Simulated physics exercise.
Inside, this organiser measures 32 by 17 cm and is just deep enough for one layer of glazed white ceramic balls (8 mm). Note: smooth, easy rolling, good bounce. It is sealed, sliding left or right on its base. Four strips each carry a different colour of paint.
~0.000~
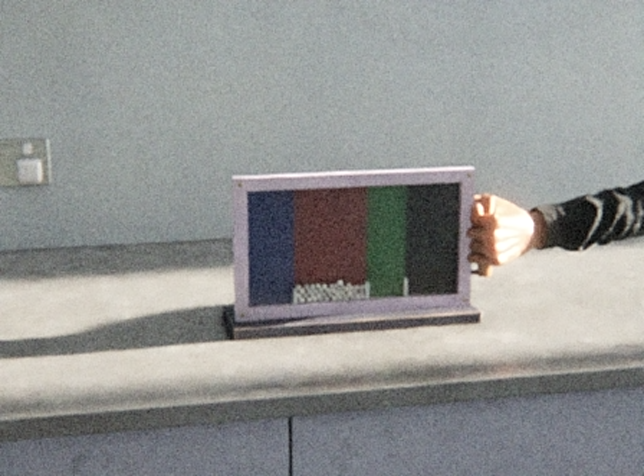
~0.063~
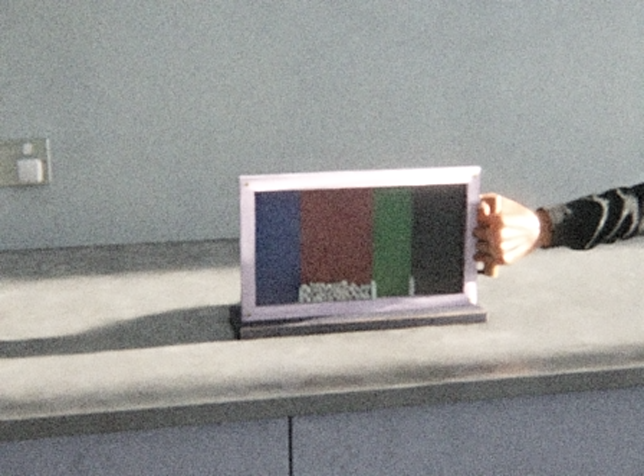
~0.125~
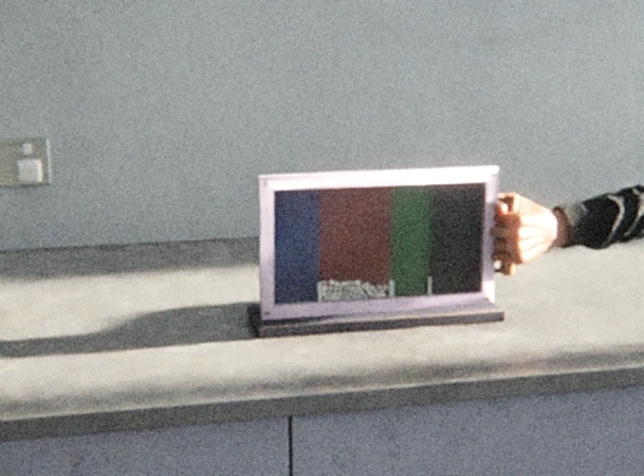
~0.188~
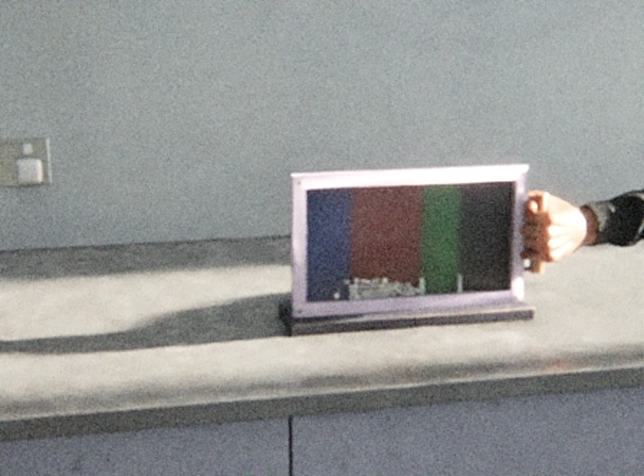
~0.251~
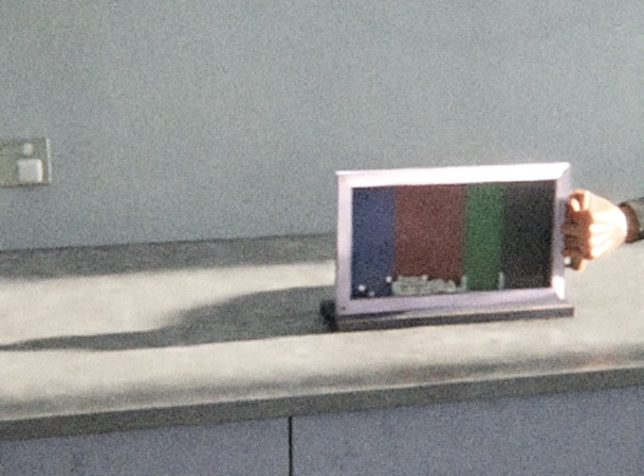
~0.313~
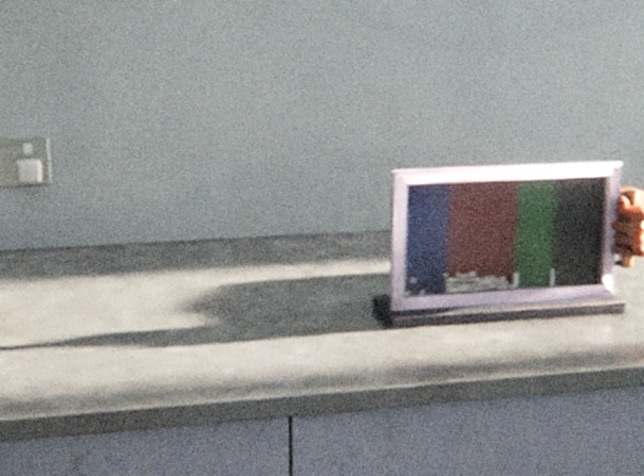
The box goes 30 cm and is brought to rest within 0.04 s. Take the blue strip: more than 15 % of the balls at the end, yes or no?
In blue strip A you'd find too little.
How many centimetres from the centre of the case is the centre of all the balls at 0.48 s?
The middle sits around 2 cm left and 7 cm below.
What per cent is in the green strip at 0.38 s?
Share: Near 0 per cent.
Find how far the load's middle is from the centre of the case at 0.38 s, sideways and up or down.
The middle sits around 3 cm left of it and 7 cm below it.
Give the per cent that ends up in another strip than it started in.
Around 25 percent.
By 0.38 s, it is 30 cm to the right; the balls' middle is 3 cm left of and 7 cm below the centre; red 90 %, blue 10 %.
By 0.48 s, it is 30 cm to the right; the balls' middle is 2 cm left of and 7 cm below the centre; red 75 %, blue 10 %, green 10 %, black 5 %.
By 0.63 s, it is 30 cm to the right; the balls' middle is 2 cm left of and 8 cm below the centre; red 75 %, blue 10 %, green 5 %, black 10 %.
Settled by 1.8 s, it is 30 cm to the right; red 75 %, blue 10 %, green 10 %, black 5 %.
